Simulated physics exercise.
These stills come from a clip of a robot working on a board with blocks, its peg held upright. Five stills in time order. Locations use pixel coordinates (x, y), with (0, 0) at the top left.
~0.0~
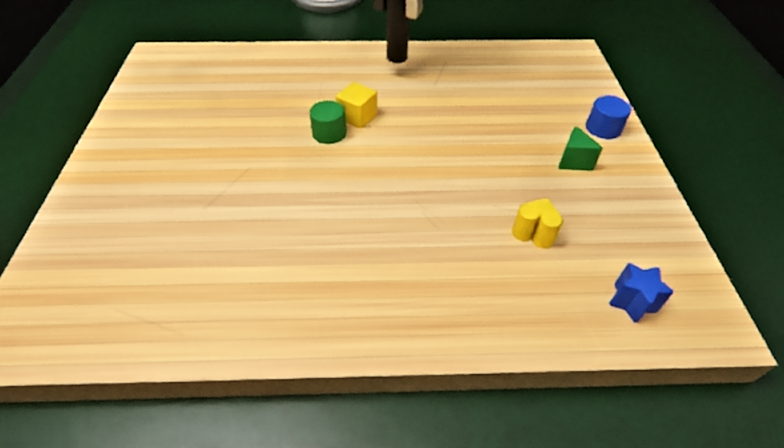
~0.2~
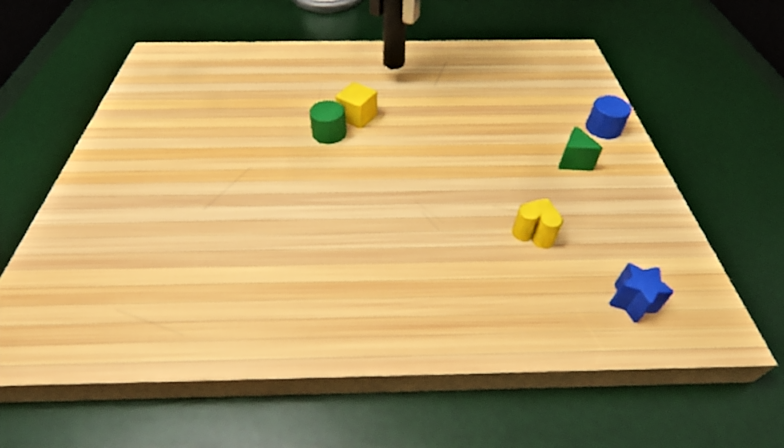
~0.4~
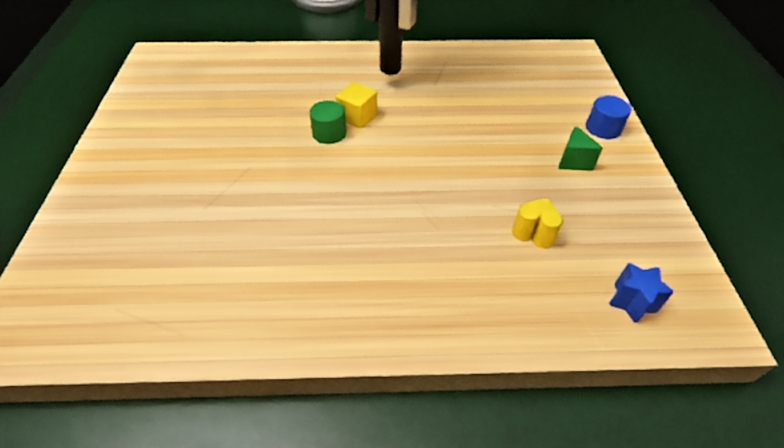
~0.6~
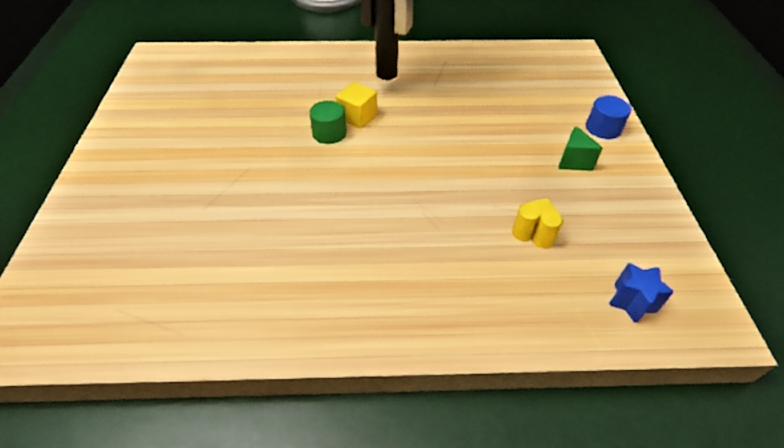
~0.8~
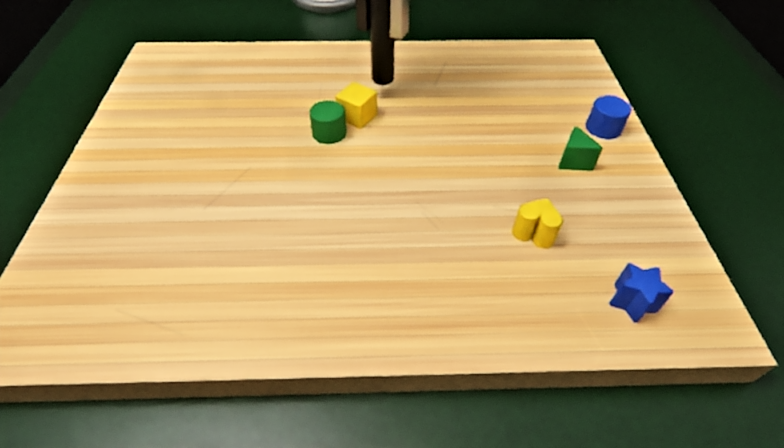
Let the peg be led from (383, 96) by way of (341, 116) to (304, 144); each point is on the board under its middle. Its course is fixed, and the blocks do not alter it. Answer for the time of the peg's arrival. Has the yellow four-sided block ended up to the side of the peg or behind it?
My answer is no.
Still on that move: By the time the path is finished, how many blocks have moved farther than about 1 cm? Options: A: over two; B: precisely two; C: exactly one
The one that fits is B, precisely two.
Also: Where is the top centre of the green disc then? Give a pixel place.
For the centre of its top, I'd go with (285, 166).
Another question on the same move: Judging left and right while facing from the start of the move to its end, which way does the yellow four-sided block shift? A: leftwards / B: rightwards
My pick is A.
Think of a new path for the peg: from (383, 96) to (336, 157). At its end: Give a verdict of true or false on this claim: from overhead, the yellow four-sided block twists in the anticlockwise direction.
The statement is incorrect.
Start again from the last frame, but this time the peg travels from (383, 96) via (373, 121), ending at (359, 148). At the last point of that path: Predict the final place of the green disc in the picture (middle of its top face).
Top centre: (294, 117).
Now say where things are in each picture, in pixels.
The first picture shows lower end of the peg (397, 58), tops of blocks, green disc (327, 110), yellow four-sided block (356, 93).
The second picture shows peg (394, 64), blocks as before.
The third picture shows peg (391, 69), blocks as before.
The fourth picture shows peg (387, 74), blocks as before.
The fifth picture shows peg (383, 79), green disc (327, 110), yellow four-sided block (356, 93).
What follows on the original path. One third of the way, peg (353, 91); green disc (319, 117); yellow four-sided block (344, 101), turned 10° anticlockwise.
Two thirds of the way, peg (327, 108); green disc (299, 141); yellow four-sided block (320, 120), turned 20° anticlockwise.
At the end, peg (301, 127); green disc (285, 166); yellow four-sided block (296, 140), turned 35° anticlockwise.
